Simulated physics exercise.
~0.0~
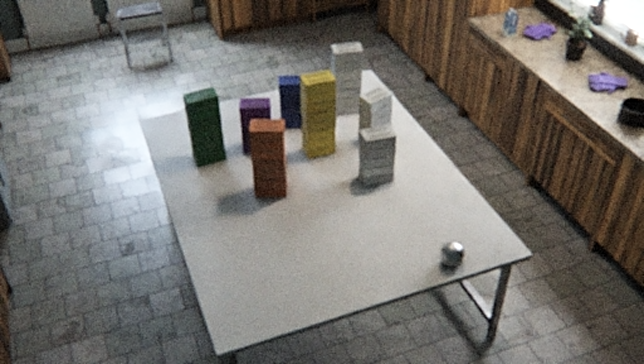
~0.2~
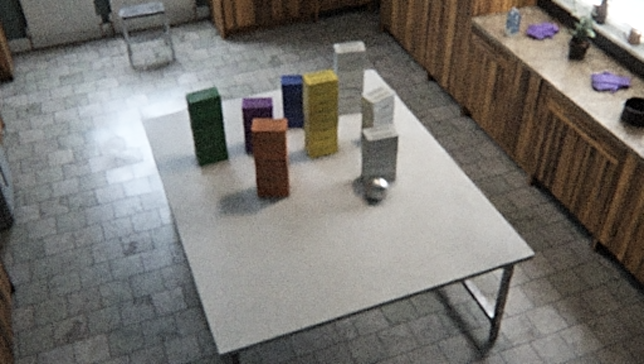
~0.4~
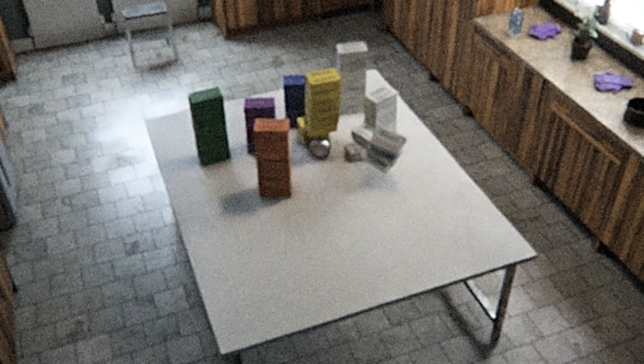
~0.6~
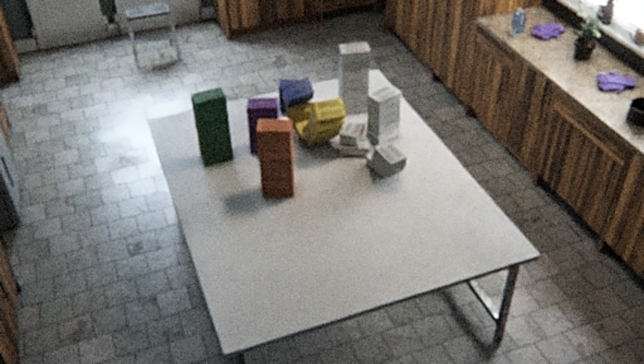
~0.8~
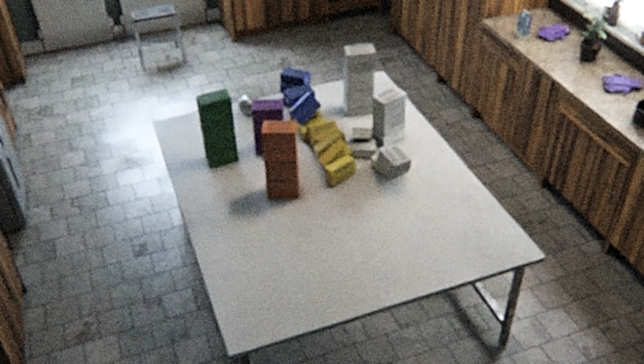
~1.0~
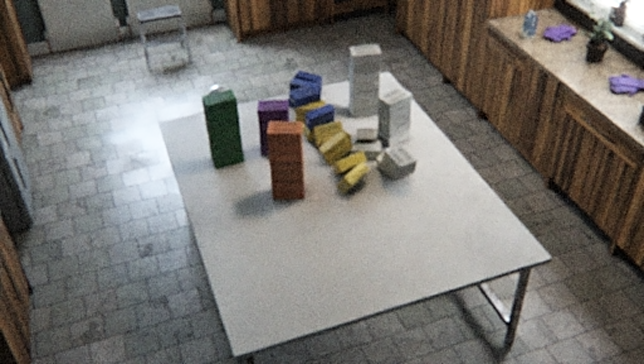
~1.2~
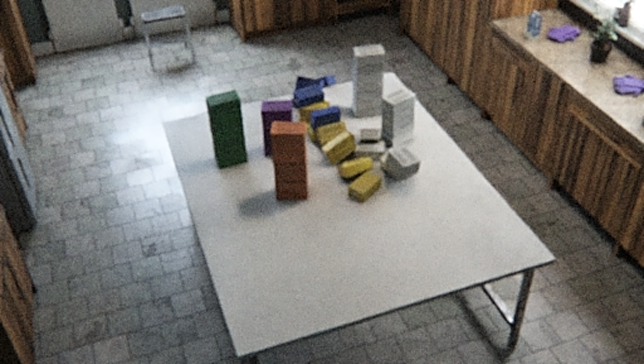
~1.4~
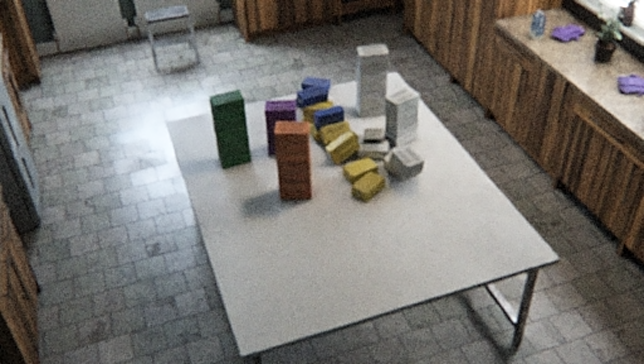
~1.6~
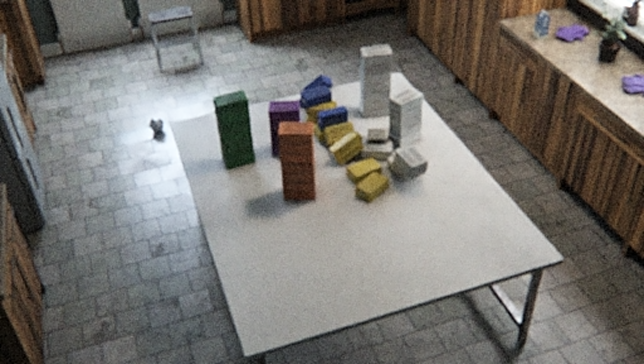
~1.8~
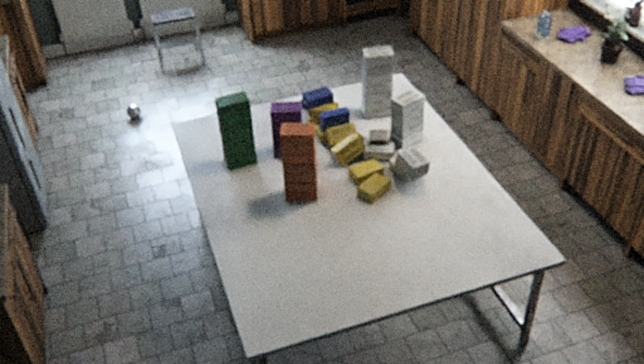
A steel ball rolls up and to the left across a white table toward several columns of stacked coloured tubs in a tiled kitchen. It reaches the front pale stack and knocks it apart, then carries on into the base of the yellow column. The yellow tubs topple toward the near side while the blue ones behind come down among them. The ball passes behind the purple and green columns, leaves the table and rolls away across the floor at left. Yellow, blue and pale tubs lie jumbled, while the purple, green, orange and two pale columns still stand.
